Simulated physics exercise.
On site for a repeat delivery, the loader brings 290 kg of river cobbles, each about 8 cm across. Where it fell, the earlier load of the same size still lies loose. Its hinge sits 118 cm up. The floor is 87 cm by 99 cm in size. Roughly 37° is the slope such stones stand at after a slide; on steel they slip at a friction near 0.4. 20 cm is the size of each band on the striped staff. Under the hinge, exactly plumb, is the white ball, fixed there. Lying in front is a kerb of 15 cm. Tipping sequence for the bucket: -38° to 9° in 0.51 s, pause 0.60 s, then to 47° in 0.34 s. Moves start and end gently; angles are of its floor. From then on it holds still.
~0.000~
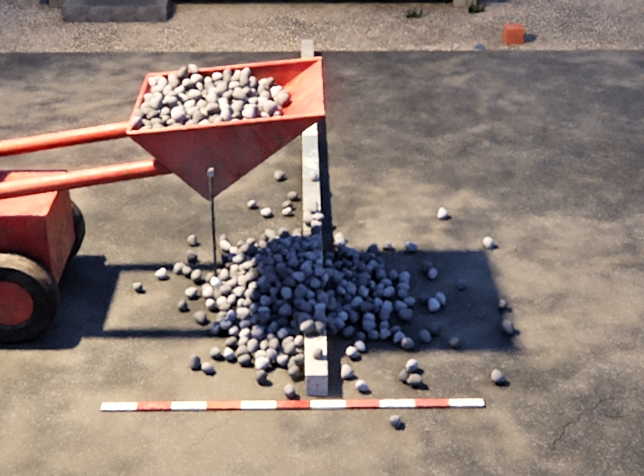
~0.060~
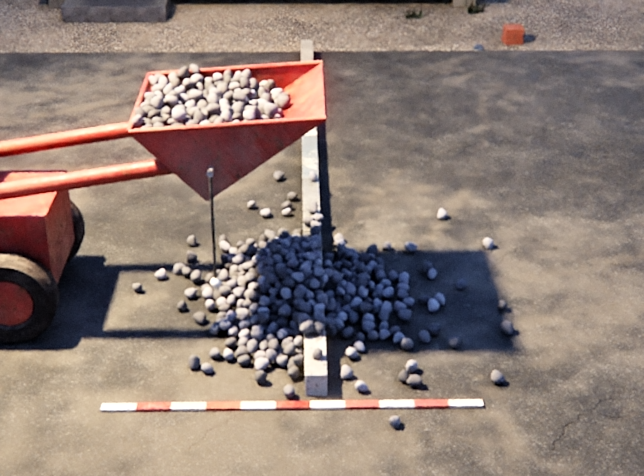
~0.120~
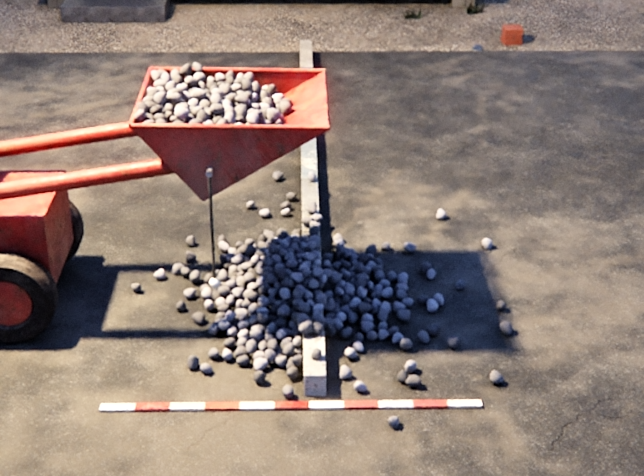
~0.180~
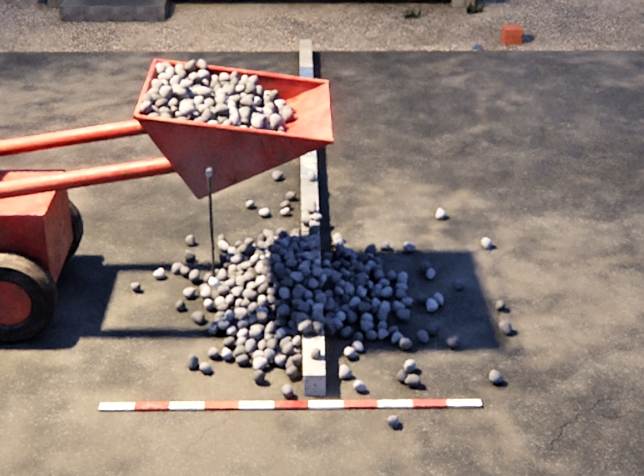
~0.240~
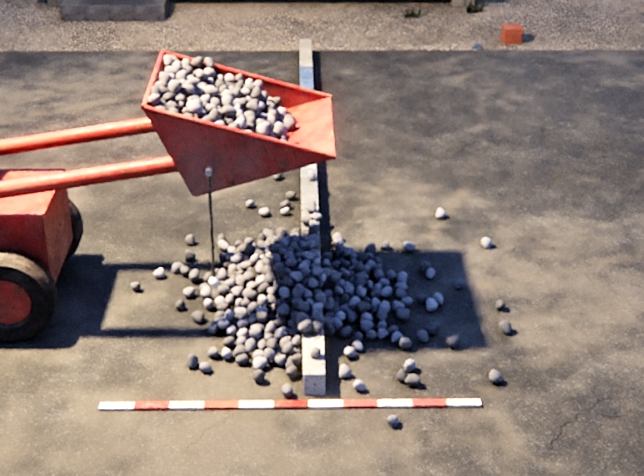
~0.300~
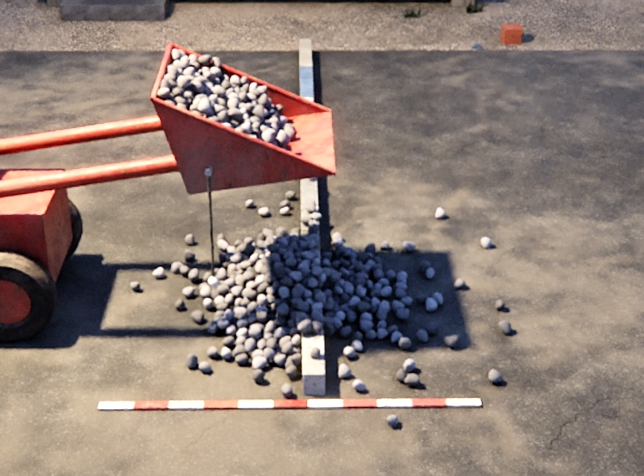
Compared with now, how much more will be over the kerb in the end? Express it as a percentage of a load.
Close to 86 parts in a hundred.
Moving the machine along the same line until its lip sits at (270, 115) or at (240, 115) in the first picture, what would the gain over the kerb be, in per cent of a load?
Near 30 per cent from the first place, 10 from the second.
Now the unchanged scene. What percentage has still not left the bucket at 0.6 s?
Estimate: 100 % remaining inside, roughly.
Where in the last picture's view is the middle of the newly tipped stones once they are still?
Their middle is at about (361, 280).
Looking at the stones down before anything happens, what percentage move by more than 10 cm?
Roughly 15 % of them.
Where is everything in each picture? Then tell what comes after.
The first frame shows lip at (325, 115), floor tilted -38°, highest stones at (223, 80). The earlier load is highest near (297, 262), 25 cm above ground level, 74 % on this side of the kerb, 26 % over the kerb.
In the second frame, the bucket is at -36°, its lip at (326, 119); the top of the load is at (219, 83); the stones move at 0.2 m/s on average.
The third frame shows lip at (329, 128), floor tilted -31°, highest stones at (178, 80); the stones move at 0.4 m/s on average.
In the fourth frame, the bucket is at -25°, its lip at (333, 141); the top of the load is at (176, 74); the stones move at 0.5 m/s on average.
In the fifth frame, the bucket is at -17°, its lip at (336, 157); the top of the load is at (181, 68); the stones move at 0.6 m/s on average.
The sixth frame shows lip at (335, 173), floor tilted -8°, highest stones at (184, 63); the stones move at 0.5 m/s on average.
After 0.4 s the floor is at 3°; in per cent of one load, 100 in the bucket, 74 on this side of the kerb, 26 over the kerb; the foremost stones are at (471, 295).
After 0.6 s the floor is at 9°; in per cent of one load, 100 in the bucket, 74 on this side of the kerb, 26 over the kerb; the foremost stones are at (471, 295).
After 1.9 s the floor is at 47°; in per cent of one load, 10 in the bucket, 104 on this side of the kerb, 87 over the kerb; the foremost stones are at (488, 296).
After 4.4 s the floor is at 47°; in per cent of one load, 0 in the bucket, 89 on this side of the kerb, 112 over the kerb; the foremost stones are at (500, 267). Net gain over the kerb, 86.
